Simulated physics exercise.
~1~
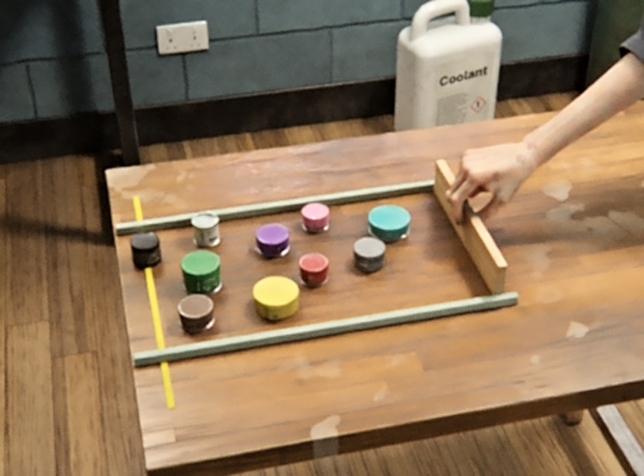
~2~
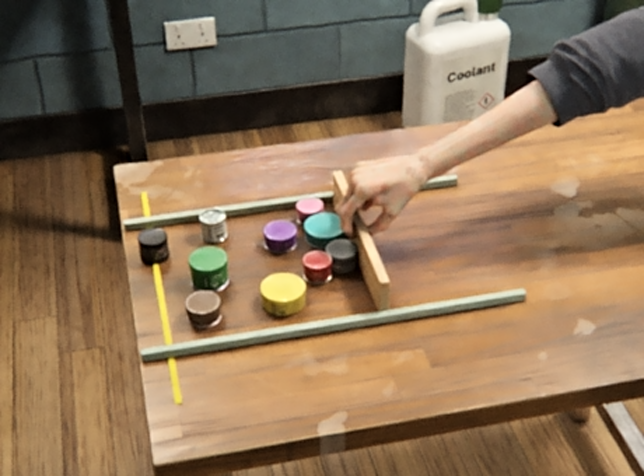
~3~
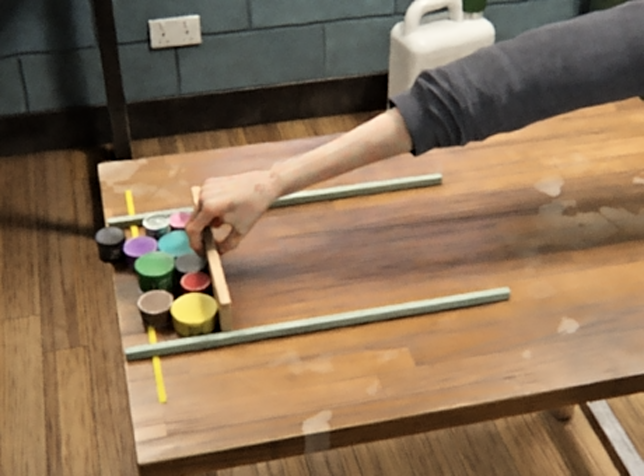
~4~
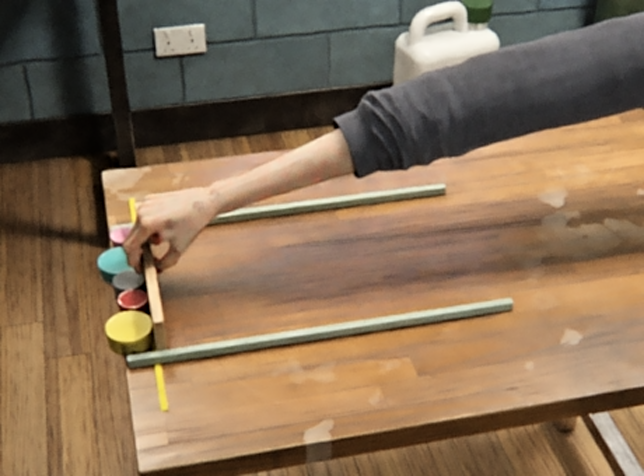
On a wooden table, a hand sliding a board left along a channel, bunching colourful pots and pushing several off the end.
